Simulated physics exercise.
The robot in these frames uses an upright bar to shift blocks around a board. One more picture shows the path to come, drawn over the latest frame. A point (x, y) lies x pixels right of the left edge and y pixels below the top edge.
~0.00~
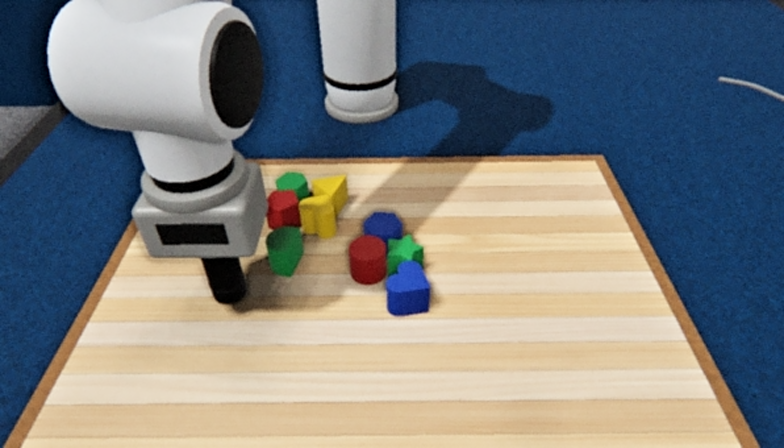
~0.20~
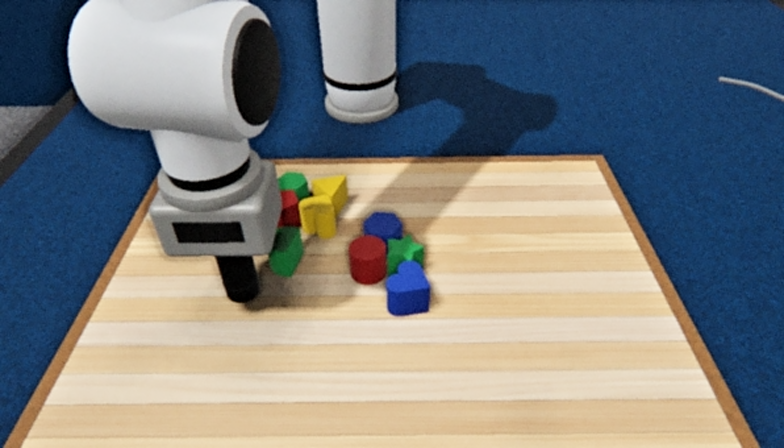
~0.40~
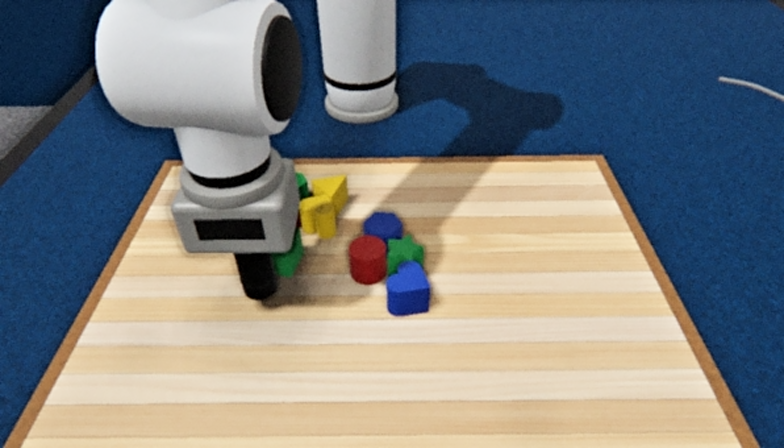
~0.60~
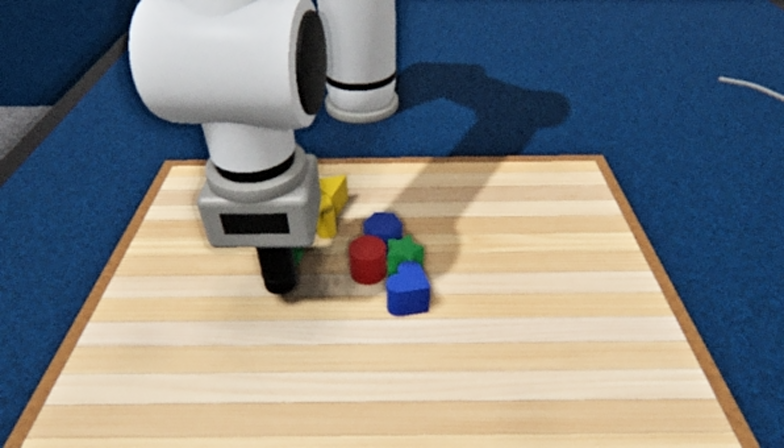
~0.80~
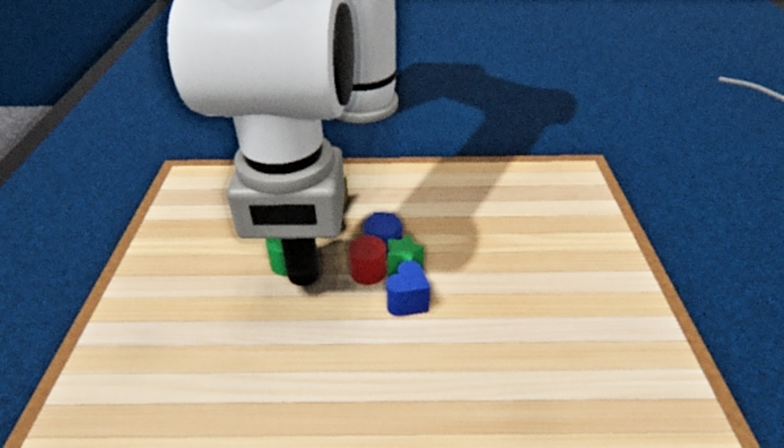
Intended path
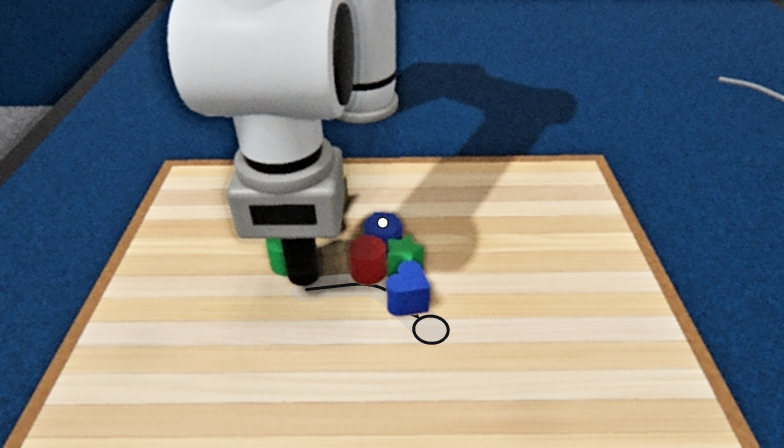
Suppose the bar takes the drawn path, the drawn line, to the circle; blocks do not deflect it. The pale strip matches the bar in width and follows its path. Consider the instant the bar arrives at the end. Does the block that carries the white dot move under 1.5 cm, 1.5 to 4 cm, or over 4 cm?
My estimate: Under 1.5 cm.
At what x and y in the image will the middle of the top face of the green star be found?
It comes to (429, 243).
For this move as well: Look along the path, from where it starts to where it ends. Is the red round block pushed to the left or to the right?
Facing the way the path runs, start to end, you'll find the red round block has shifted left.
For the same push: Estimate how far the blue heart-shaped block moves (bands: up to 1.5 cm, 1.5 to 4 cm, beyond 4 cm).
That one ends up more than 4 cm from where it is now.
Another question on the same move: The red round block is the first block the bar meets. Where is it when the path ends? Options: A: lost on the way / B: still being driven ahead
The correct letter is A.
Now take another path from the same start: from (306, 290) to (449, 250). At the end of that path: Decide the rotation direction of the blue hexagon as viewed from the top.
My answer: Anticlockwise.
Path on the board, from (306, 290) through (355, 284) and (398, 299) to (431, 329); the dot is on the blue hexagon.
What follows on the original path. One third of the way, bar (356, 270); red round block (382, 243); blue hexagon (385, 219); green star (414, 245).
Two thirds of the way, bar (398, 286); red round block (396, 241); blue hexagon (387, 218); green star (429, 243); blue heart-shaped block (426, 287).
At the end, bar (432, 315); red round block (396, 241); blue hexagon (387, 218); green star (429, 243); blue heart-shaped block (465, 314).
